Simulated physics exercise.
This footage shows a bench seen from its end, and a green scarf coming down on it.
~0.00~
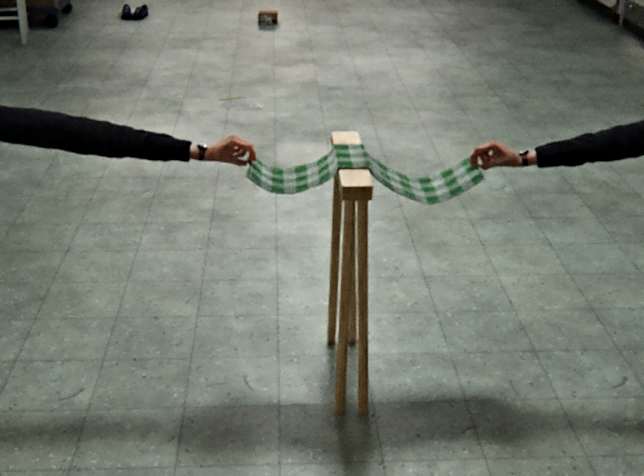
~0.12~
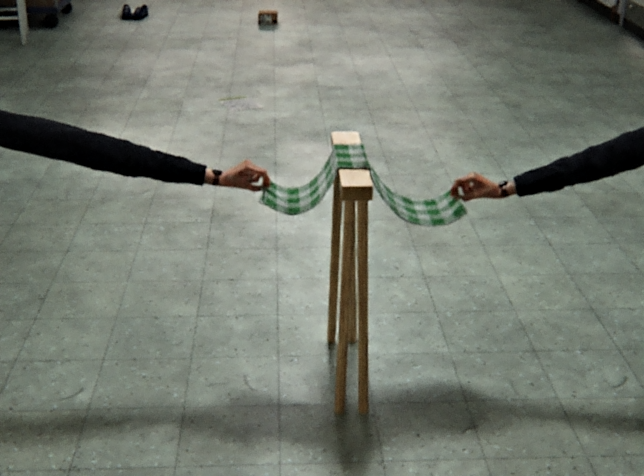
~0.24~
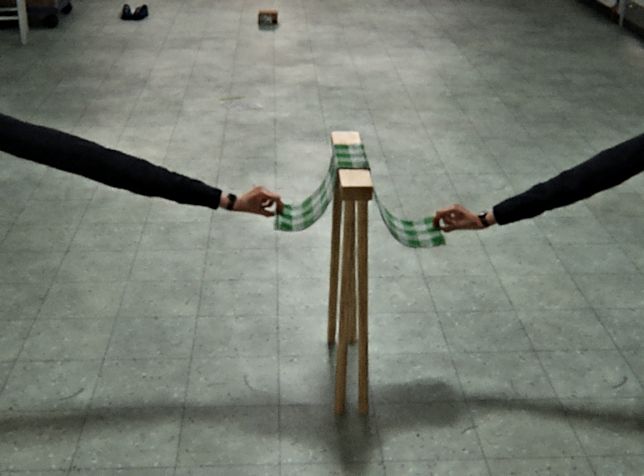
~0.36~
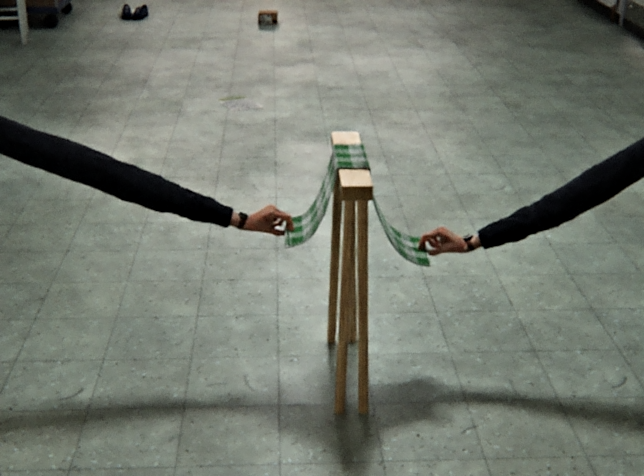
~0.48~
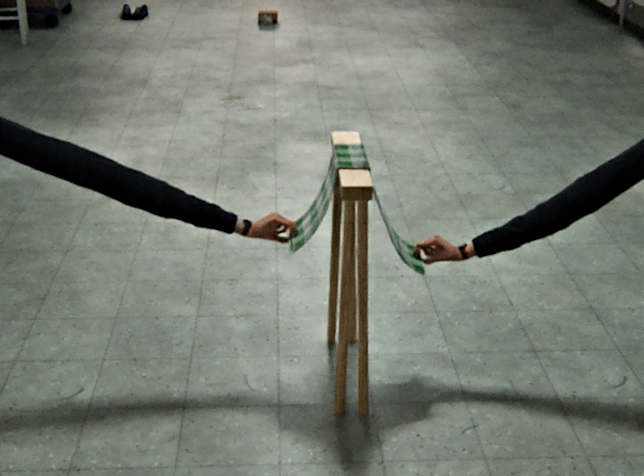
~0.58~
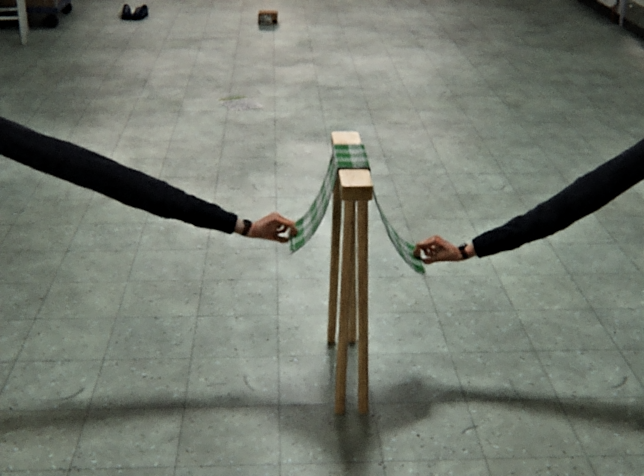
In this clip, two hands hold the ends of a green and white checked scarf draped across a narrow wooden bench seen from its end, lowering them and drawing them inward on both sides, then keeping them nearly still.
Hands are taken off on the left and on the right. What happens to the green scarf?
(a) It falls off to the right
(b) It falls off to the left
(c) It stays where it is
The answer is c.
After 1.06 s, scarf hanging on both sides, left end near (354, 250), right end near (346, 278).
After 1.88 s, scarf hanging on both sides, left end near (341, 252), right end near (370, 278).
At rest, scarf hanging on both sides, left end near (330, 252), right end near (354, 279). The green scarf keeps its place.
